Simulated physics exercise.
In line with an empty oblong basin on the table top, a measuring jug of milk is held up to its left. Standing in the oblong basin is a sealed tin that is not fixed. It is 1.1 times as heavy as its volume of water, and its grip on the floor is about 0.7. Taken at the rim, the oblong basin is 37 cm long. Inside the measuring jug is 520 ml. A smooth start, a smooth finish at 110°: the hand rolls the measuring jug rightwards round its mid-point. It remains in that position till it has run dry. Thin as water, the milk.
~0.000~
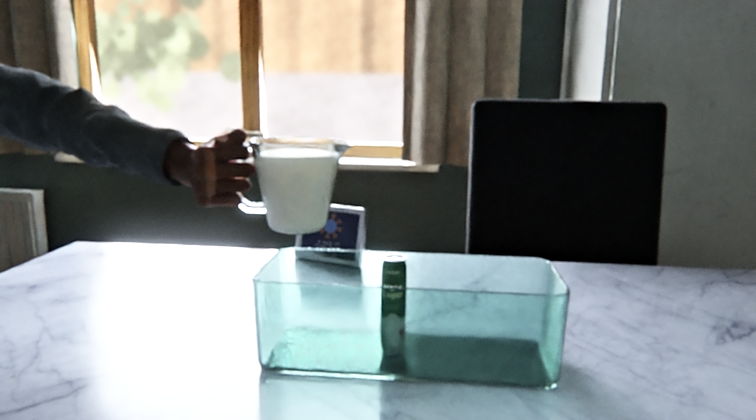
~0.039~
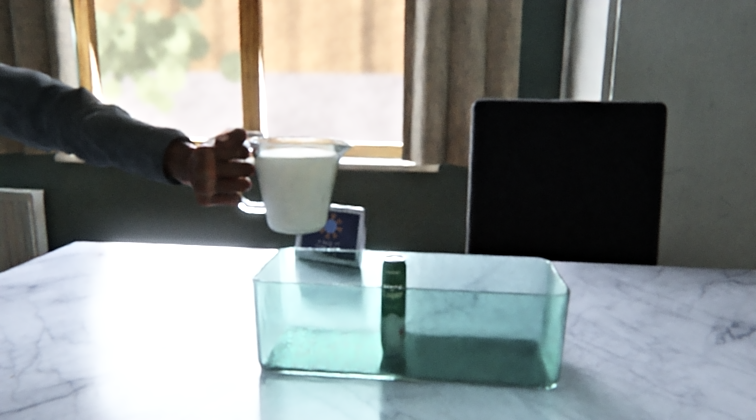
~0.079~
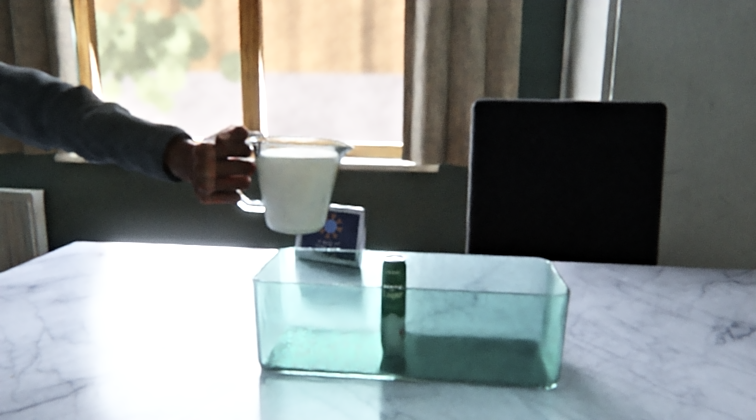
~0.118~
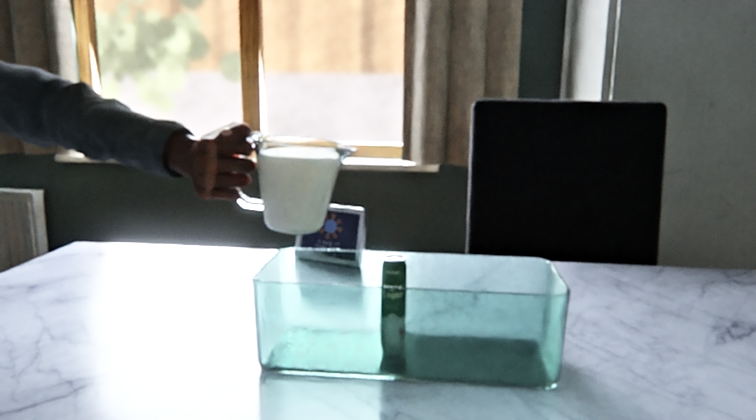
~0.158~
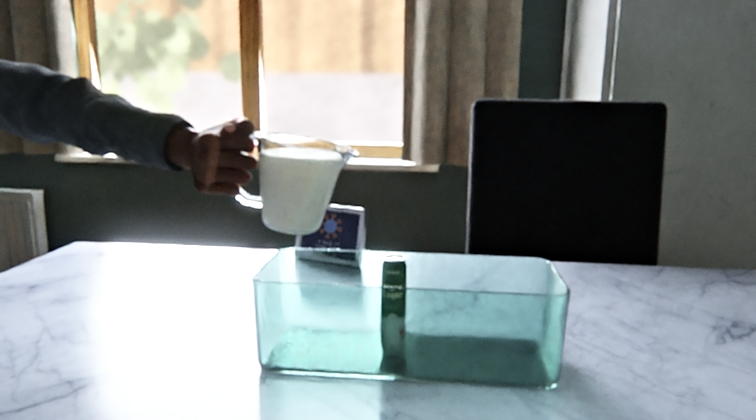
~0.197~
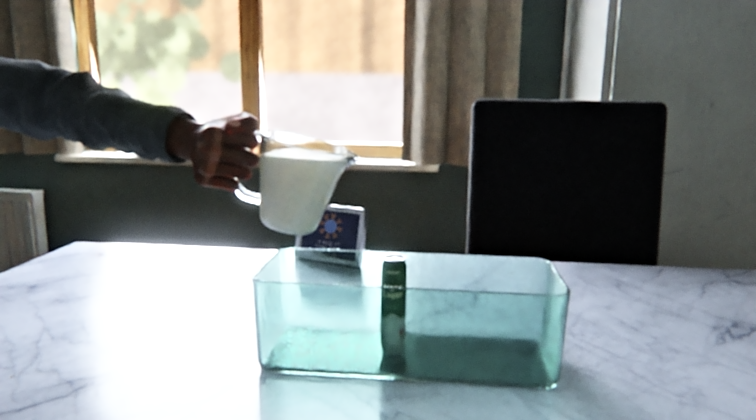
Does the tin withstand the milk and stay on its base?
My guess is it's going to stay on its base.
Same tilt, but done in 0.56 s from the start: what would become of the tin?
Then the tin does not tip.
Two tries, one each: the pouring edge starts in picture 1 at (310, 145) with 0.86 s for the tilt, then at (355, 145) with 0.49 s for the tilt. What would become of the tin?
Trial 1 - tin stays standing; trial 2 - tin stays standing.
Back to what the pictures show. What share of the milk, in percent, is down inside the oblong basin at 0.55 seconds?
About 14%.
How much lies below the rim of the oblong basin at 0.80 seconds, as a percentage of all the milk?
Roughly 84 percent of it.
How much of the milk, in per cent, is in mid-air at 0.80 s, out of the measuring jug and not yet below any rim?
About 7 per cent.
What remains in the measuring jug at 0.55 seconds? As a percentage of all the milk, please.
Still held: Roughly 62 % of the total.
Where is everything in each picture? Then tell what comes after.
In the first frame, it leans 0°; its right rim is at (353, 144); the milk meets the walls at (258, 153) and (339, 156); the oblong basin's rim runs from (267, 264) to (559, 277); the tin's top is at (394, 262).
In the second frame, it leans 1°; its right rim is at (353, 144); the milk meets the walls at (259, 152) and (339, 155).
In the third frame, it leans 2°; its right rim is at (355, 146); the milk meets the walls at (260, 152) and (340, 156).
In the fourth frame, it leans 5°; its right rim is at (356, 149); the milk meets the walls at (262, 151) and (341, 157).
In the fifth frame, it leans 9°; its right rim is at (359, 153); the milk meets the walls at (264, 152) and (344, 158).
In the sixth frame, it leans 14°; its right rim is at (361, 159); the milk meets the walls at (267, 153) and (348, 159).
By 0.55 s the tilt is 78° and 62 per cent is still to pour; the tin stands where it began.
By 0.80 s the tilt is 109° and 8 per cent is still to pour; the tin stands where it began.
By 1.07 s the tilt is 110° and 0 per cent is still to pour; the tin stands 1 cm from where it began.
By 1.36 s the tilt is 110° and 0 per cent is still to pour; the tin stands 1 cm from where it began.
At rest the tin stands 1 cm from where it began.
